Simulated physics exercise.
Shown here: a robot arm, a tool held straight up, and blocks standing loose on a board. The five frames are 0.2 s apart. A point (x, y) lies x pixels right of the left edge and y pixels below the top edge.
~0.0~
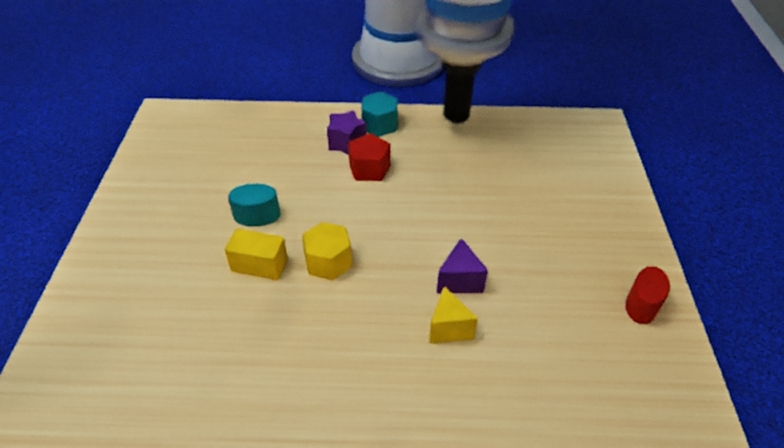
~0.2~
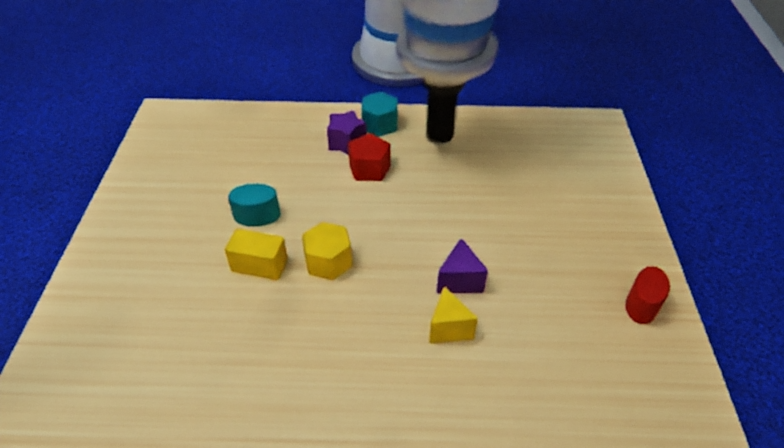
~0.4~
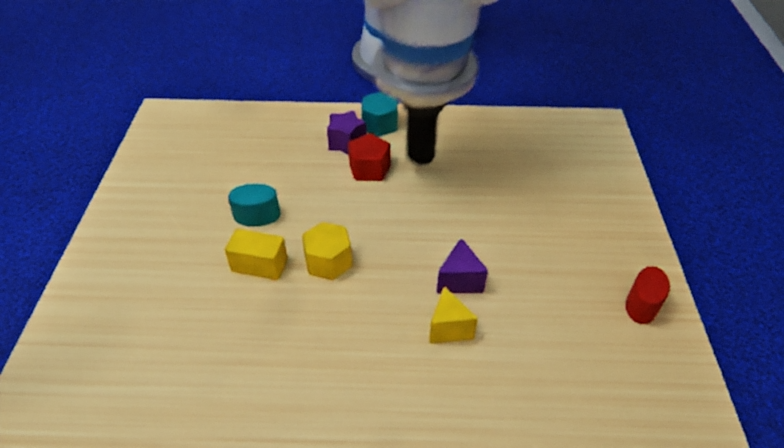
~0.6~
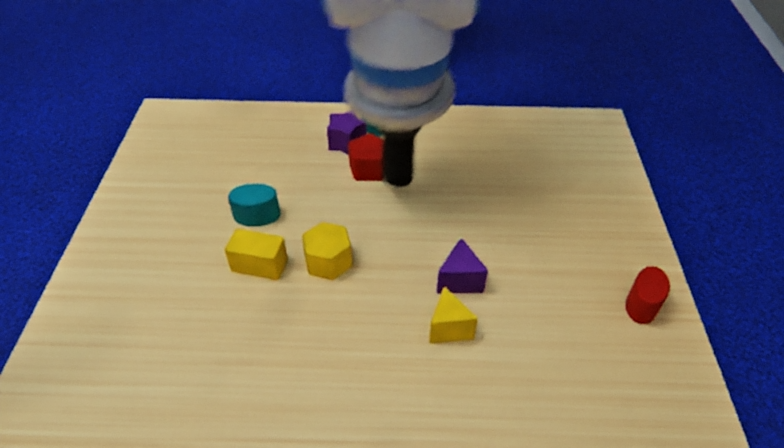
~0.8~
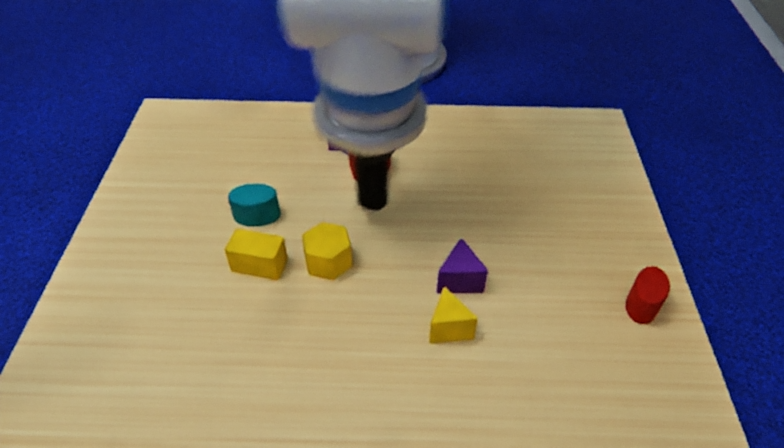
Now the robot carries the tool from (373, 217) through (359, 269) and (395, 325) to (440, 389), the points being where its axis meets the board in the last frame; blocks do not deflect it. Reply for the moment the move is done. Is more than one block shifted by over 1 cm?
No - that is not the case.
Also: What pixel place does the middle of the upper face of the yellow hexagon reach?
It should be at (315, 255) by then.
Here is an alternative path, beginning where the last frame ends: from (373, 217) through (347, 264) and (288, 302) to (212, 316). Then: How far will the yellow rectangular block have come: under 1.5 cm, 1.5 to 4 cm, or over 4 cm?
Ends 1.5 to 4 cm away.
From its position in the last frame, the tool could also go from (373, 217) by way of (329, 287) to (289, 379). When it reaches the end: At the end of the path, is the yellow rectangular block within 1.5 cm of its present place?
Yes, it checks out.
What follows on the original path. One third of the way, tool at (358, 255); yellow hexagon at (315, 255), turned 45° clockwise.
Two thirds of the way, tool at (396, 311); yellow hexagon at (315, 255), turned 45° clockwise.
At the end, tool at (442, 377); yellow hexagon at (315, 255), turned 45° clockwise; yellow triangle in place.
